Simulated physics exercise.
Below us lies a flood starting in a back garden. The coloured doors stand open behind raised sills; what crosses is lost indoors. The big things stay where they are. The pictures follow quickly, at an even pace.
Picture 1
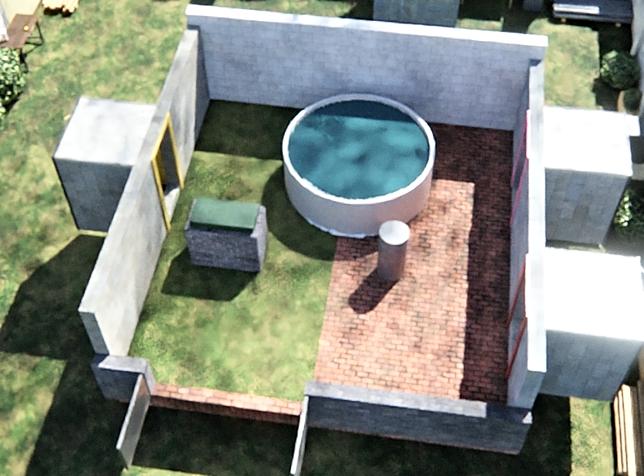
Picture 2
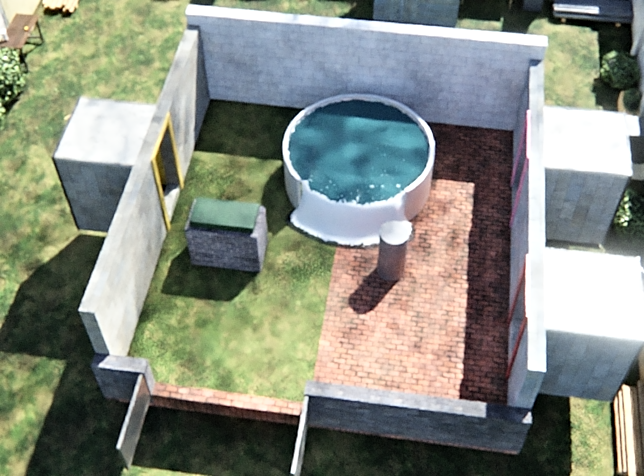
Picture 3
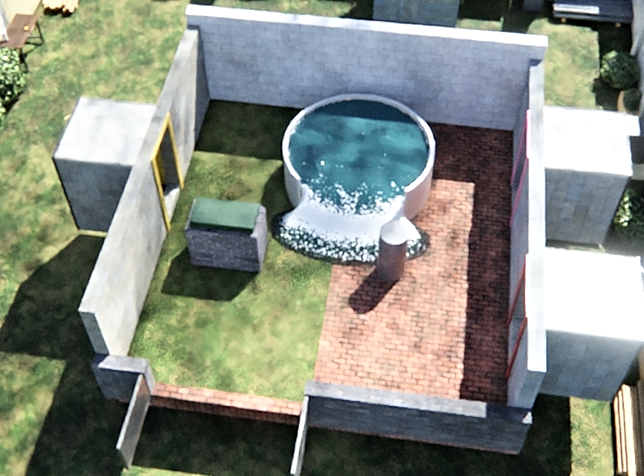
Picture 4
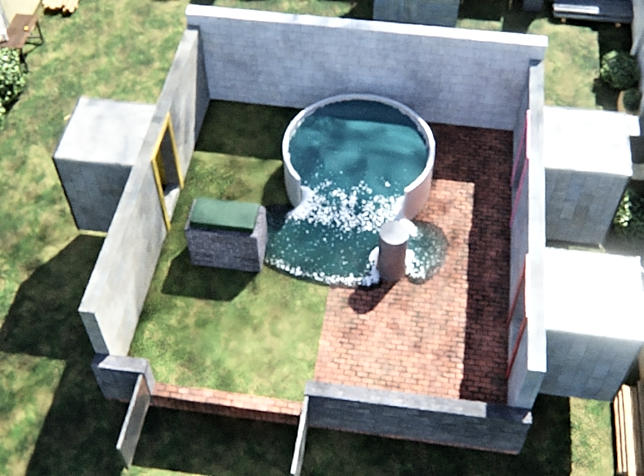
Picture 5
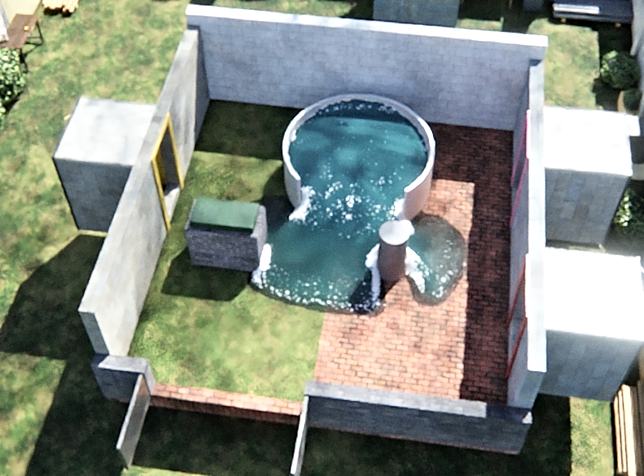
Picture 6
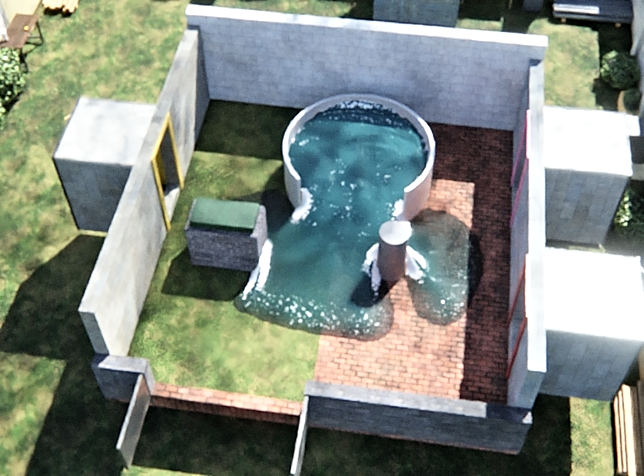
A walled back garden, half grass and half red brick paving, is seen from high above by a camera that stays still. A round, pale-walled pool of blue-green water stands near the back wall, with a grey pillar before it, a green-topped block to its left and a yellow-framed doorway in the left wall. The pool's front opens and foaming water pours out, spreading forward over grass and brick, parting around the pillar and running past the block.
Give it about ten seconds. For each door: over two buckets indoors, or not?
The yellow door holds within the limit; the red door holds within the limit; the pink door floods.
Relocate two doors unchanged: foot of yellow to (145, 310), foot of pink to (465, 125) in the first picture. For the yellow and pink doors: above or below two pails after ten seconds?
One by one: Yellow lets less in, pink floods.
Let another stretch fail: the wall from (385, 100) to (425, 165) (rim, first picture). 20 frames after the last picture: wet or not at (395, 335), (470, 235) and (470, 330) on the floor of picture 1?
As listed: Wet, flooded, covered.
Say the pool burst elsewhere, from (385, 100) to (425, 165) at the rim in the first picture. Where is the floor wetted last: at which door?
Last comes the yellow door.
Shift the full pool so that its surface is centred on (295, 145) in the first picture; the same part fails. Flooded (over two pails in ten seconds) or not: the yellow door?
My reading: Yellow lets more in.
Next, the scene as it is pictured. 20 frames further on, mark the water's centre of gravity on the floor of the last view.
Near (360, 271).
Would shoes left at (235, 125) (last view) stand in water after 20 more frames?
Answer: Not flooded.
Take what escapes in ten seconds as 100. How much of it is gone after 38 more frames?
Some 70 per cent.
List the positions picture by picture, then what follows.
In the first frame, still water in the pool at (359, 149).
In the second frame, water pours out at (349, 223) and has run to a hidden place.
In the third frame, water pours out at (349, 224) and has run to (275, 228).
In the fourth frame, the front is at a hidden place, out from the gap at (349, 226).
In the fifth frame, water pours out at (349, 226) and has run to a hidden place.
In the sixth frame, water pours out at (349, 227) and has run to a hidden place.
A moment on, water covers 50 % of the floor; the yellow door wet at the sill, nothing in, the red door wet at the sill, nothing in, the pink door not reached.
Next, water covers 65 % of the floor; the yellow door wet at the sill, nothing in, the red door wet at the sill, nothing in, the pink door wet at the sill, nothing in.
Then, water covers 80 % of the floor; the yellow door wet at the sill, nothing in, the red door wet at the sill, nothing in, the pink door under two buckets in.
Later, water covers 90 % of the floor; the yellow door wet at the sill, nothing in, the red door wet at the sill, nothing in, the pink door under two buckets in.
In the end, water covers 100 % of the floor; the yellow door wet at the sill, nothing in, the red door wet at the sill, nothing in, the pink door over two buckets in.
